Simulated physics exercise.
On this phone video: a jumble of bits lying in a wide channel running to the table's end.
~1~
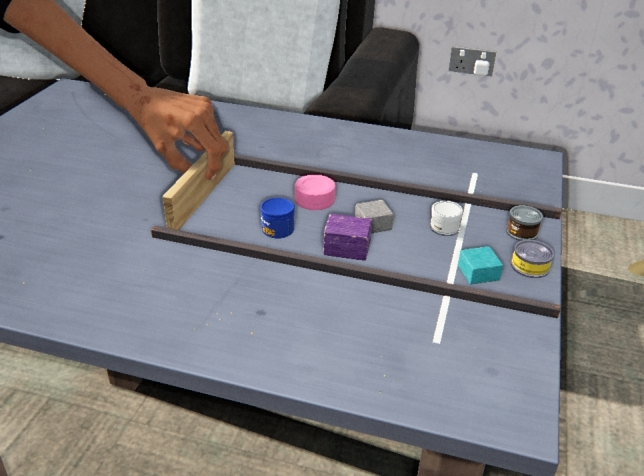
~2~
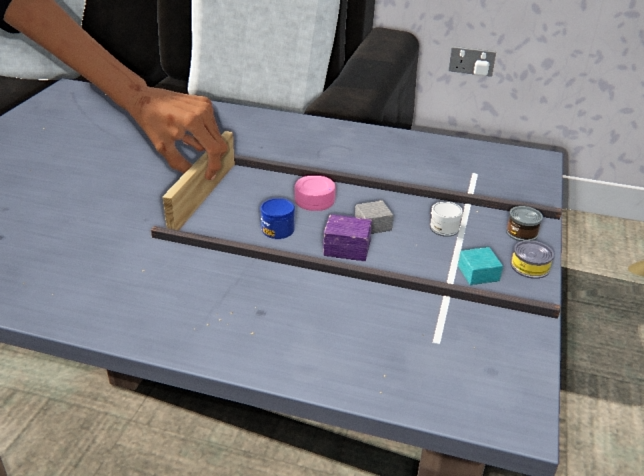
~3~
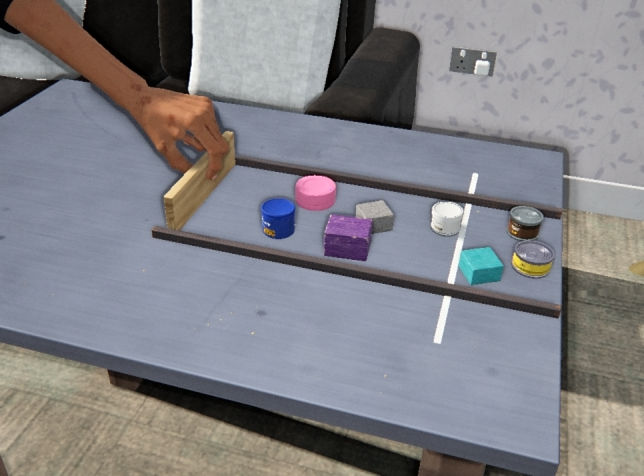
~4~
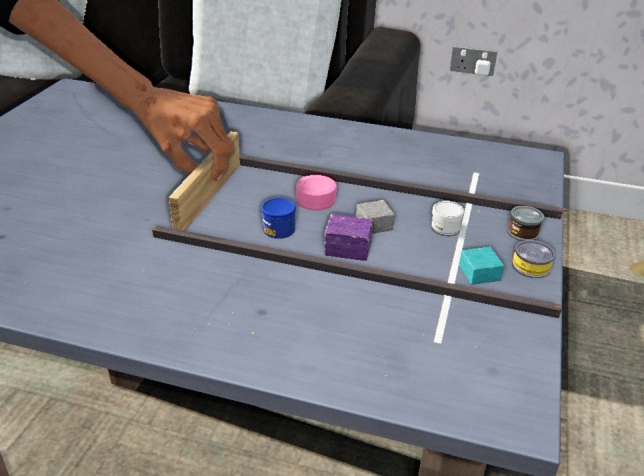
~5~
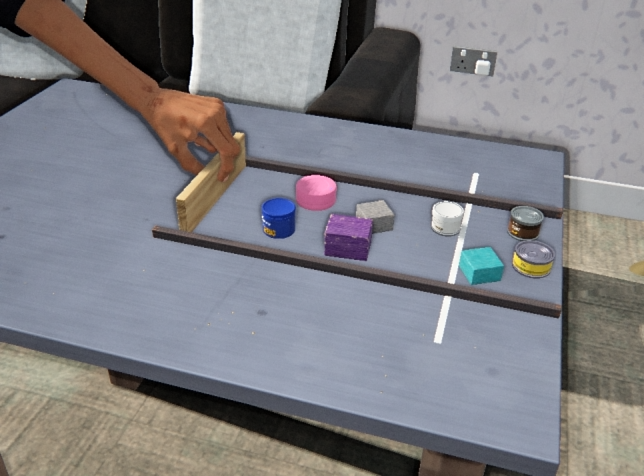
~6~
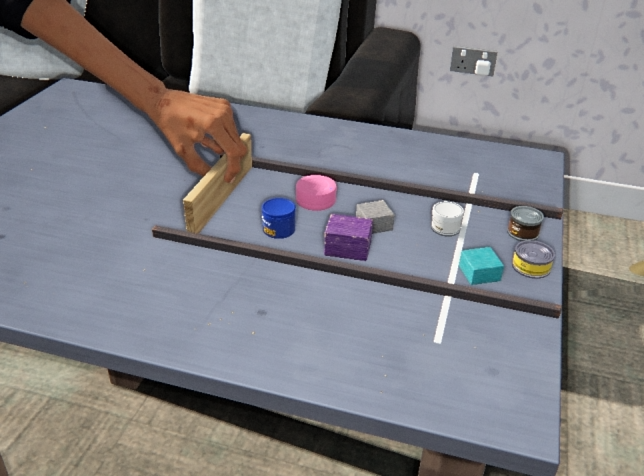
At first, a hand holds a wooden board upright at the left end of a channel on a table, with tubs, tins and blocks scattered to its right and a white line crossing near the far end. The hand then slides the board slightly right, while the objects stay where they are.
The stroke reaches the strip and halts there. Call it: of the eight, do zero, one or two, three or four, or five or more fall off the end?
Zero fall off.
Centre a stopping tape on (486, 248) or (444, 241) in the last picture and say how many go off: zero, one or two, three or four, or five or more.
The falls would be one or two; not one.
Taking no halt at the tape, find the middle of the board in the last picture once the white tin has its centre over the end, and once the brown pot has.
For the white tin, about (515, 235); for the brown pot, about (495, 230).
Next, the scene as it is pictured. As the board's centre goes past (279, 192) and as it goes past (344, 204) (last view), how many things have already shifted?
First 1, then 4.
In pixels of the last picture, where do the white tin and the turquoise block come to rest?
The white tin ends up near (511, 227), and the turquoise block near (510, 267).
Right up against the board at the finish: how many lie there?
Count recorded: 4.
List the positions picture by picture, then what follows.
The first frame shows yellow pot (532, 259); brown pot (524, 224); turquoise block (480, 266); board (202, 179); tape (459, 243).
The second frame shows brown pot (524, 224); white tin (446, 219).
The third frame shows turquoise block (481, 266); blue tub (279, 219).
The fourth frame shows yellow pot (533, 259); board (208, 180).
The fifth frame shows brown pot (525, 224); purple block (349, 237).
The sixth frame shows yellow pot (533, 259); brown pot (525, 224); turquoise block (481, 266); board (221, 182); tape (460, 243).
A little later, none off yet; yellow pot at rest near (533, 259); brown pot at rest near (525, 224); turquoise block at rest near (481, 266).
When it is over, the number that fall off is zero.
